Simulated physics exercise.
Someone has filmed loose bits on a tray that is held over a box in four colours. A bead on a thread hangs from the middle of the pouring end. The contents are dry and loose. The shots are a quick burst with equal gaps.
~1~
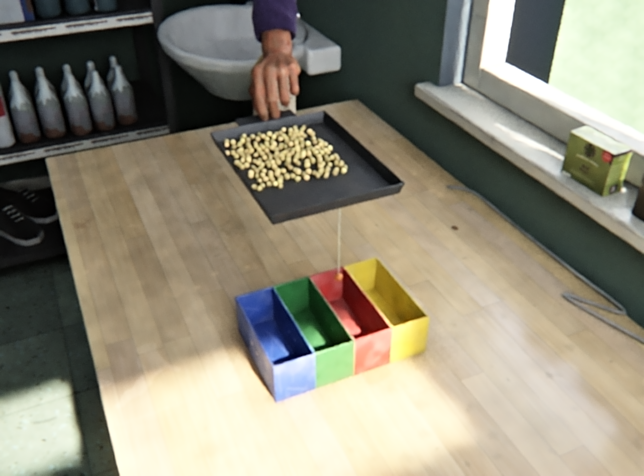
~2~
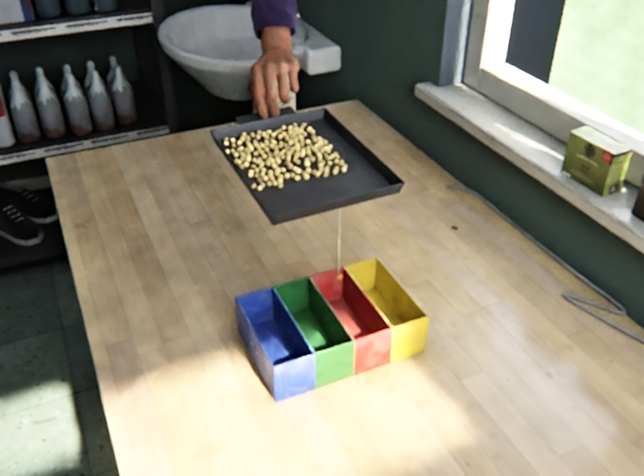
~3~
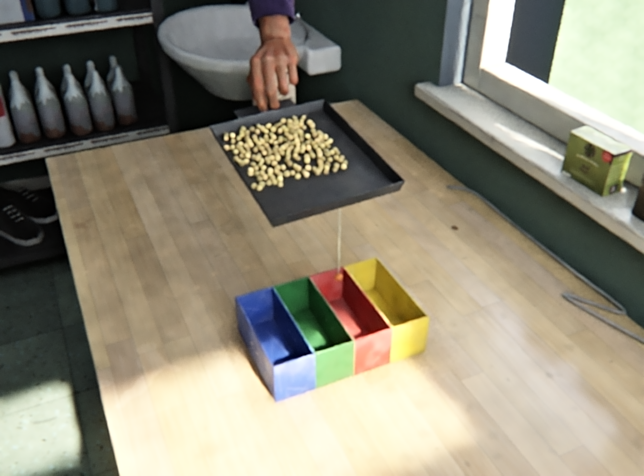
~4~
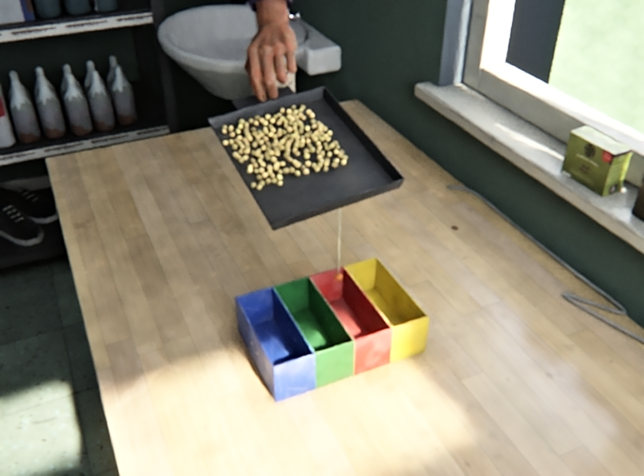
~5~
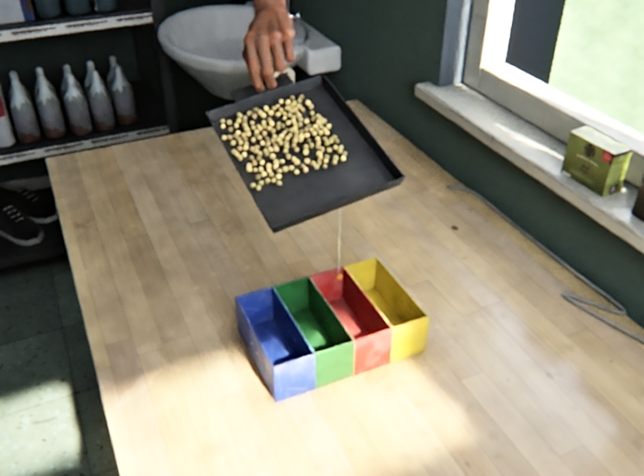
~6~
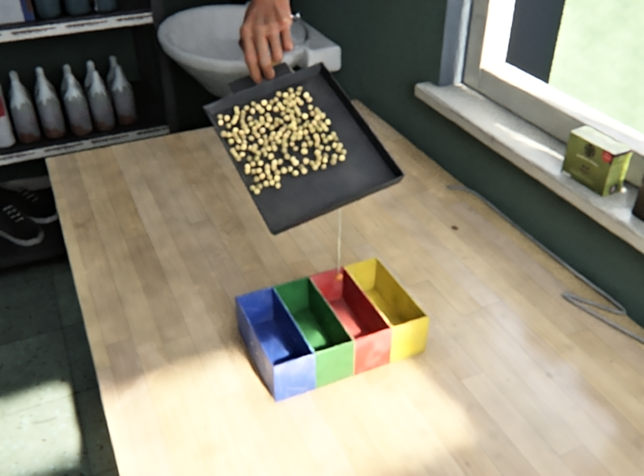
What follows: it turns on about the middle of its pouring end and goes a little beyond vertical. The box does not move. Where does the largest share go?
It favours the blue compartment.
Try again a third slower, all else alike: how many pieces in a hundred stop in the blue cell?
Near 60 %.
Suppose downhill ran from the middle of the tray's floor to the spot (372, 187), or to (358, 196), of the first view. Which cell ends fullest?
One: The cell in yellow. Two: The cell in yellow.
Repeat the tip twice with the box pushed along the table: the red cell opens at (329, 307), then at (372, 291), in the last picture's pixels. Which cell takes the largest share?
The first try: The green cell. The second: That blue cell.
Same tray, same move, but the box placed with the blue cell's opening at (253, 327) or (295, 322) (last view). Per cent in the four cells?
First some 100, then 80 per cent.
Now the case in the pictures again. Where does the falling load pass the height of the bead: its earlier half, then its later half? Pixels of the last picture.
The first part at (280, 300); the rest at (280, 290).
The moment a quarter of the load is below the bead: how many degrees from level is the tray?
Roughly 65°.
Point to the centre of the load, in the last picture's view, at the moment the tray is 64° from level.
Close to (279, 234).
Soon after the last picture, tray tipped steeply; about two thirds on the tray; a small part in the blue cell; a stray few in the green cell; about a quarter falling or outside the box.
A little later, tray tipped past a quarter turn; a stray few on the tray; about two thirds in the blue cell; about a third in the green cell; a stray few in the red cell; a small part falling or outside the box.
Later still, tray tipped past a quarter turn; about two thirds in the blue cell; about a third in the green cell; a stray few in the red cell; a stray few falling or outside the box.
At rest, tray tipped past a quarter turn; about two thirds in the blue cell; about a third in the green cell; a stray few in the red cell; none in the yellow cell; a stray few outside the box.
